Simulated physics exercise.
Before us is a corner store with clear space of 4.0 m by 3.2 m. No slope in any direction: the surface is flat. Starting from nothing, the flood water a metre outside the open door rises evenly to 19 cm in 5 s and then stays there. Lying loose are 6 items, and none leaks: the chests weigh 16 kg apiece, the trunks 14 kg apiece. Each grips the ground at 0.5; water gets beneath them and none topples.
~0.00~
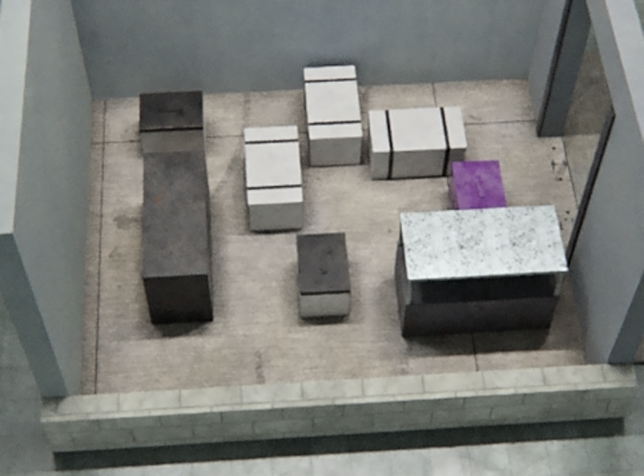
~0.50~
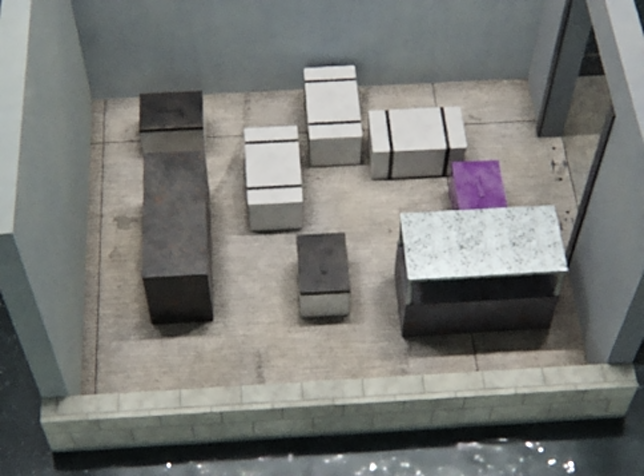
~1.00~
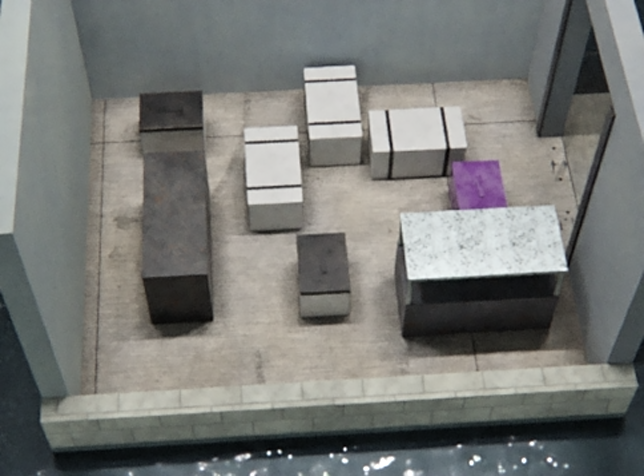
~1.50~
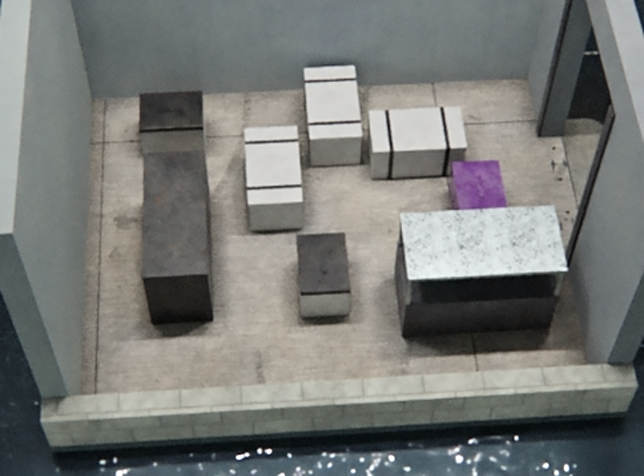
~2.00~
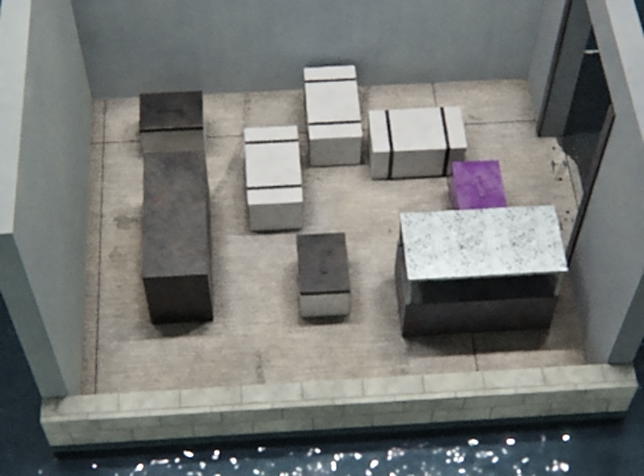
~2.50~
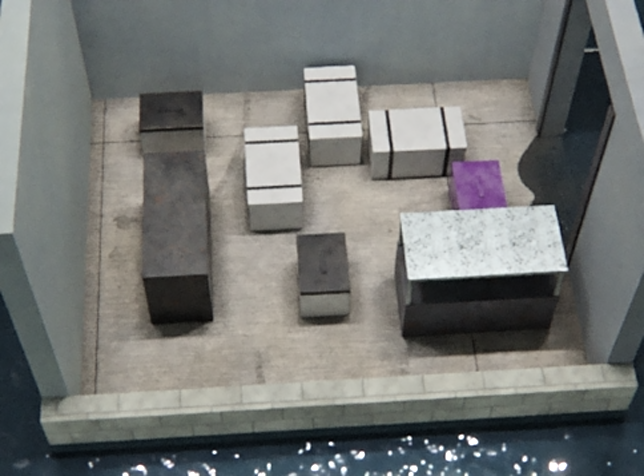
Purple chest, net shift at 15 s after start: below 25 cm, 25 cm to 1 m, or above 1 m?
Is swept away.
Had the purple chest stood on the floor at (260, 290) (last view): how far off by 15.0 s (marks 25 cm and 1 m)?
Result: It drifts a great deal.
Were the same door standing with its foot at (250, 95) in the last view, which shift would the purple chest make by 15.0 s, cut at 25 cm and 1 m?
As for the purple chest, it winds up a long way off.
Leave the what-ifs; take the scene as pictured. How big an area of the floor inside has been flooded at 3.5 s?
Wet area: Approx. 1.0 m2.
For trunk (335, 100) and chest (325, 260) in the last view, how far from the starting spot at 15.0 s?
140 cm and 200 cm respectively.
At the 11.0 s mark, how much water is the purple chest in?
Depth approx. 11 cm.
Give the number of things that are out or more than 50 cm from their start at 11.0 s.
By my reckoning, 5.
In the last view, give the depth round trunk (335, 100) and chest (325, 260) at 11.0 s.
15 and 11 cm.
After 3.5 s the purple chest is near (479, 187), 0.0 m from its start, aground; 0 afloat.
After 6.8 s the purple chest is near (289, 189), 1.6 m from its start, afloat; 3 afloat.
After 11.0 s the purple chest is near (284, 306), 2.0 m from its start, afloat; 6 afloat.
After 15.0 s the purple chest is near (343, 276), 1.5 m from its start, afloat; 6 afloat.
